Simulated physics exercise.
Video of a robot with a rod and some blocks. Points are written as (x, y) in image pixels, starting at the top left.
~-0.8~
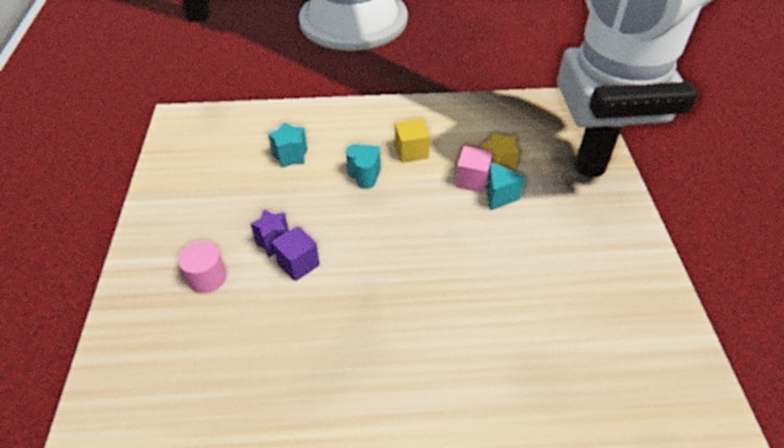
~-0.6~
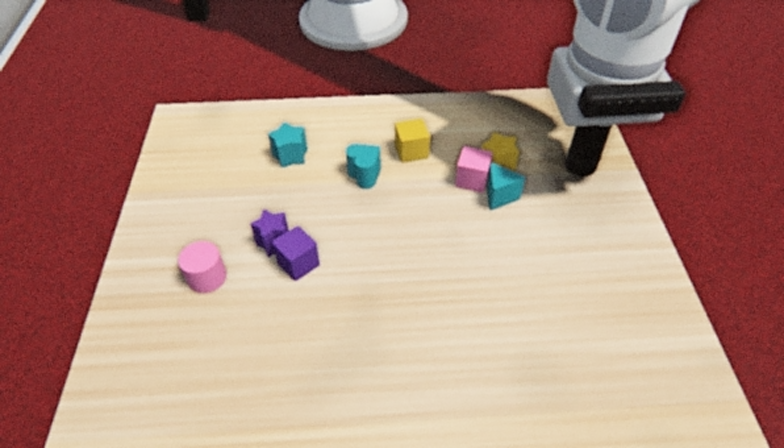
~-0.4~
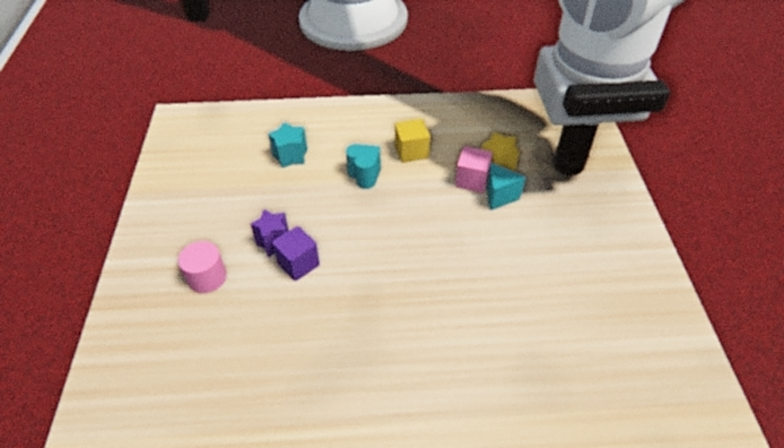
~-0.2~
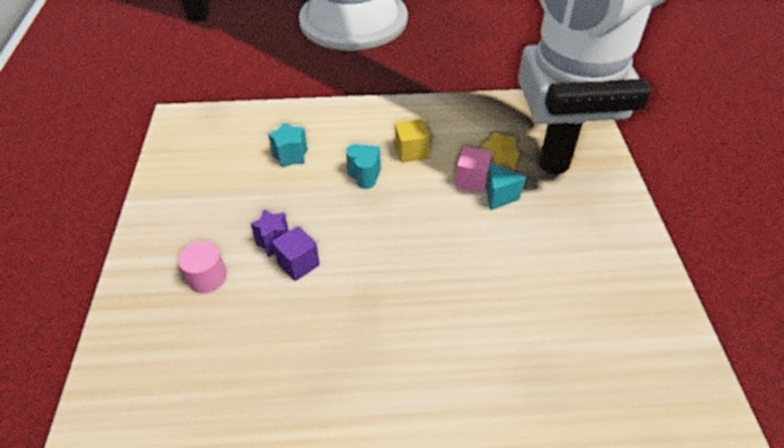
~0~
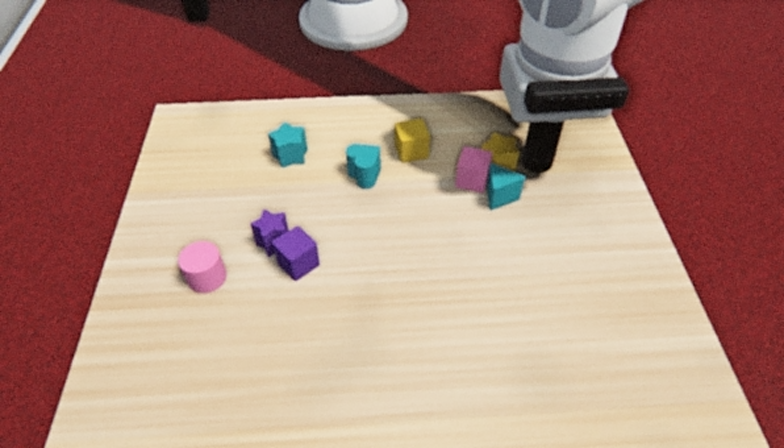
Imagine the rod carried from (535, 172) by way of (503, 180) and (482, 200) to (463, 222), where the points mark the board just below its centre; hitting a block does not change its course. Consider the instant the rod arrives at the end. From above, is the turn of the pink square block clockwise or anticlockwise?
Viewed from above, counterclockwise.
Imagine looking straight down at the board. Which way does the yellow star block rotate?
From above, it turns clockwise.
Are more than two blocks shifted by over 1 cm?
Yes, I think so.
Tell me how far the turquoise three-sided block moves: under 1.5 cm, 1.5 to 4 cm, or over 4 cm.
Long: Over 4 cm.
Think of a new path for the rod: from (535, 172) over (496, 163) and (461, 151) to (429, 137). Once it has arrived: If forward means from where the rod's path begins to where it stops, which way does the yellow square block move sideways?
It shifts leftward.
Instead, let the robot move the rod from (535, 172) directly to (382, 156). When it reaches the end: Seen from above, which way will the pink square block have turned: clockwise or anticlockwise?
Counterclockwise rotation.
The first path, step by step. One third of the way, rod (504, 172); pink square block (462, 157), turned 50° anticlockwise; yellow star block (486, 142), turned 55° clockwise.
Two thirds of the way, rod (483, 191); pink square block (460, 157), turned 45° anticlockwise; yellow star block (485, 142), turned 60° clockwise; turquoise three-sided block (494, 198), turned 50° anticlockwise.
At the end, rod (464, 213); pink square block (460, 157), turned 45° anticlockwise; yellow star block (485, 142), turned 60° clockwise; turquoise three-sided block (493, 211), turned 80° anticlockwise.
